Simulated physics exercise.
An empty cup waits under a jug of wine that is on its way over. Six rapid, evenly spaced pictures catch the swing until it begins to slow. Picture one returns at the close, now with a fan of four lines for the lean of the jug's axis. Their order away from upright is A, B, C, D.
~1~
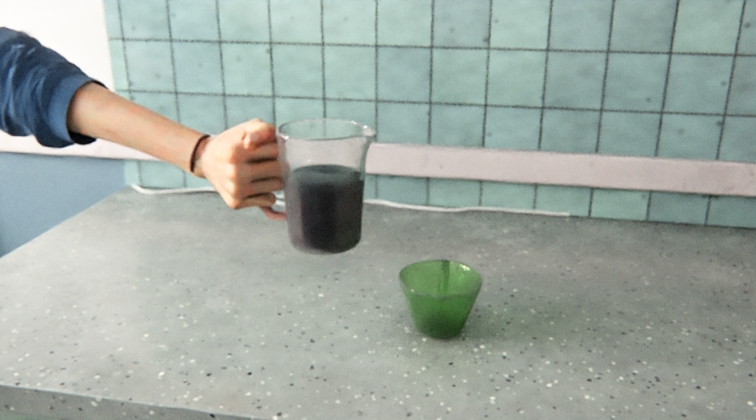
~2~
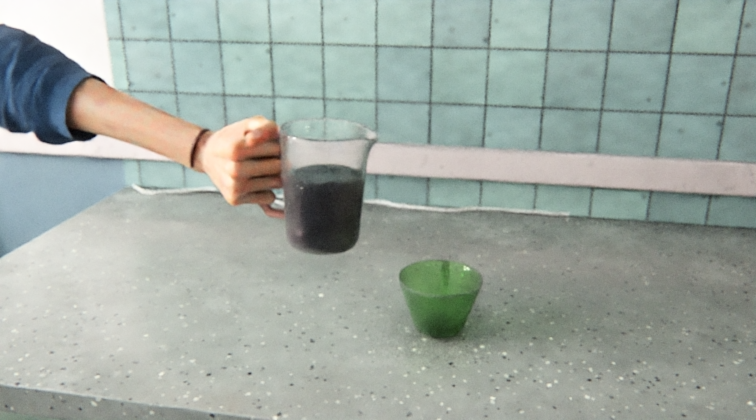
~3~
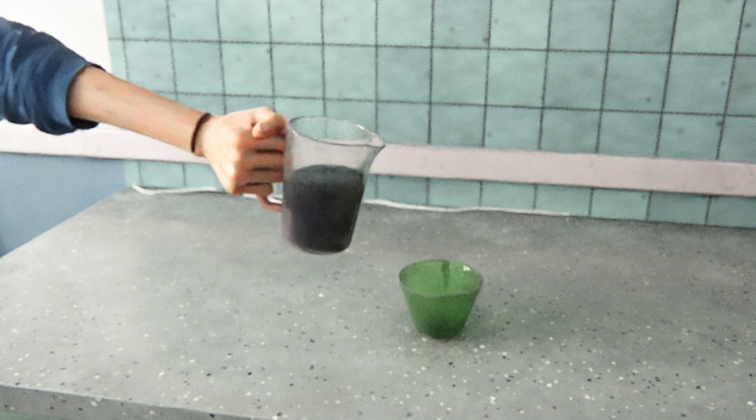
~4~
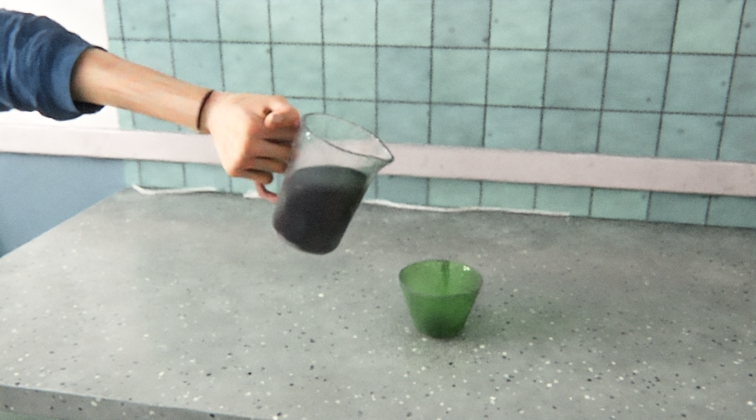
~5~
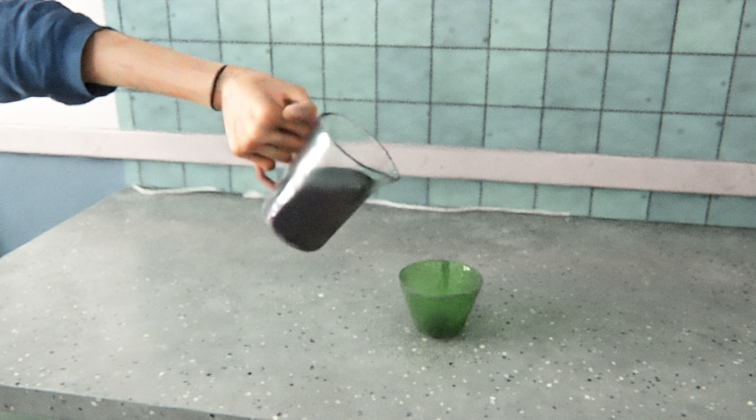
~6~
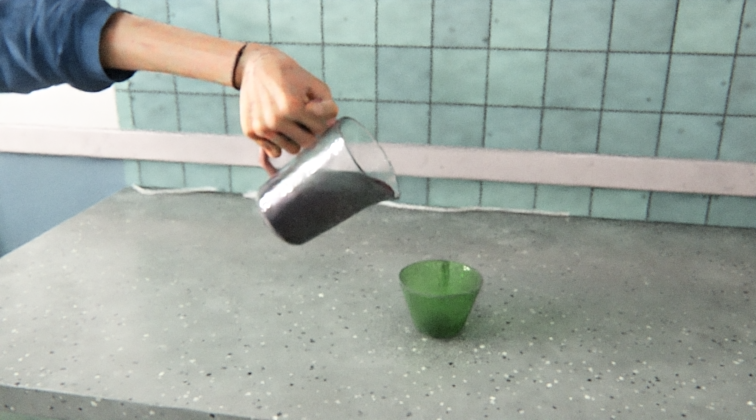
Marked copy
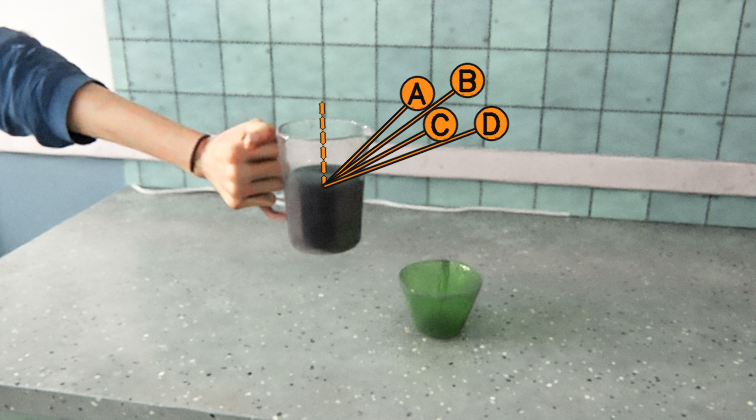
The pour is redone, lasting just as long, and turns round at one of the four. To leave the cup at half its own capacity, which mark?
It is D.
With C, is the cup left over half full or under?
Under half.
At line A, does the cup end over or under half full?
Under half.
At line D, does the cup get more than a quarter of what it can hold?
Yes.
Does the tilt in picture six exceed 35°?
Yes, it does.
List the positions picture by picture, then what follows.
The first frame shows upright, lip at (375, 134); rim of the cup round (440, 277); nothing has left yet.
The second frame shows tipped about 3°, lip at (377, 137); nothing has left yet.
The third frame shows tipped about 10°, lip at (384, 145); nothing has left yet.
The fourth frame shows tipped about 22°, lip at (392, 159); nothing has left yet.
The fifth frame shows tipped about 37°, lip at (398, 178); nothing has left yet.
The sixth frame shows tipped about 52°, lip at (399, 197); nothing has left yet.
In orange, A at (405, 106); B at (454, 91); C at (425, 132); D at (476, 130).
With A, nothing reaches the cup.
With B, the cup ends with about 8 % of what it can hold.
With C, the cup ends with about 24 % of what it can hold.
With D, the cup ends with about 44 % of what it can hold; 6 % of the wine is spilt.
